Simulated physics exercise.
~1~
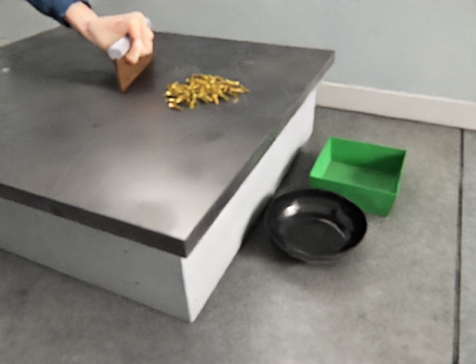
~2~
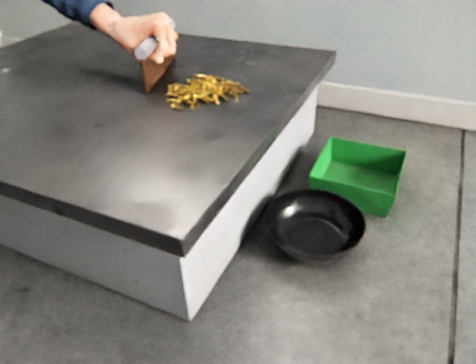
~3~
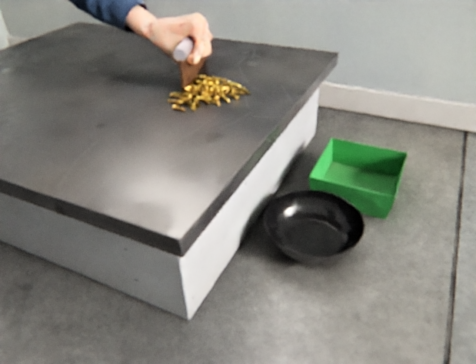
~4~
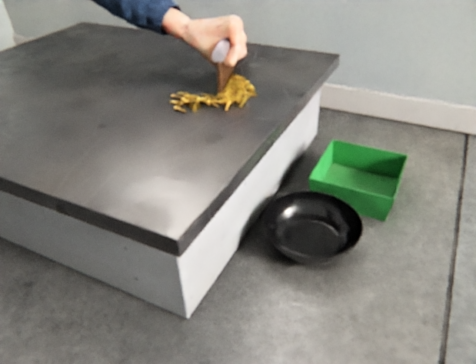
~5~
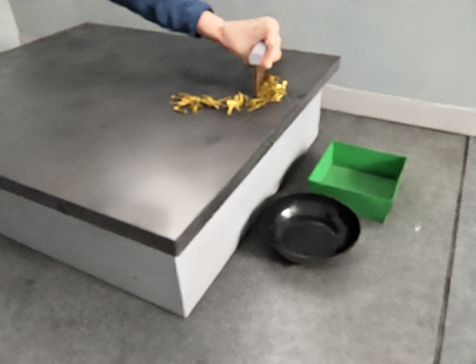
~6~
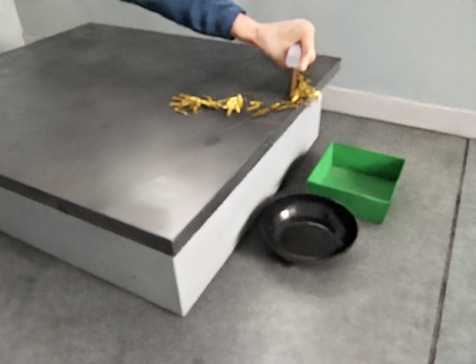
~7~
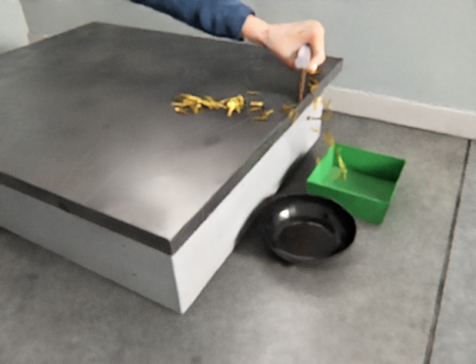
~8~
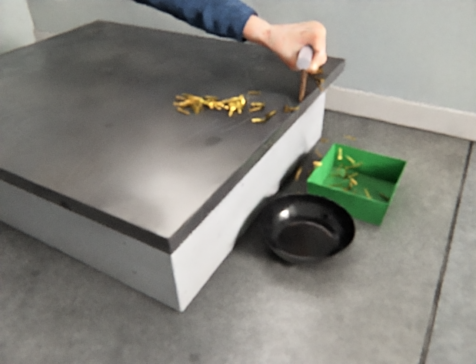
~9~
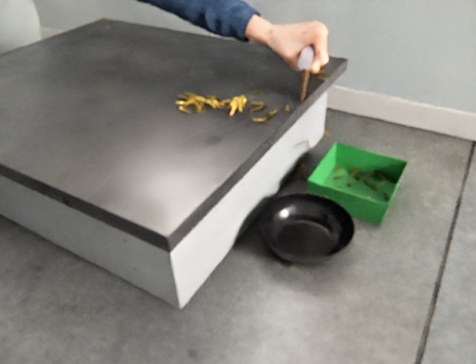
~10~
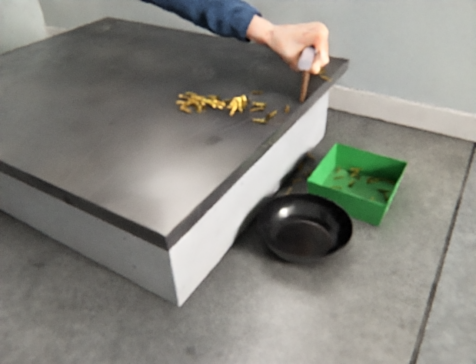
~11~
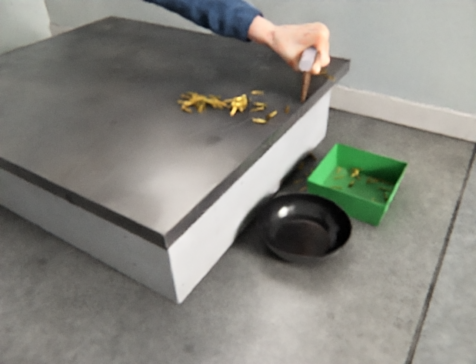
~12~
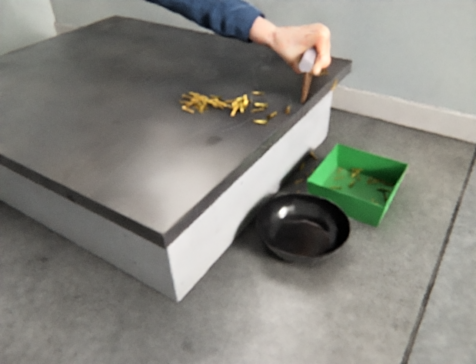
At the start, a hand holds a small scraper on a dark tabletop, left of a pile of brass-coloured screws, while a black bowl and a green tin sit on the floor below. The hand pushes the scraper right into the pile and carries part of it toward the edge, stretching the screws into a trail. Several tumble over the side, mostly into the green tin. The scraper then stops at the edge and stays there. At the end, over half of the screws remain on top, some lie in the green tin, and the black bowl is empty.
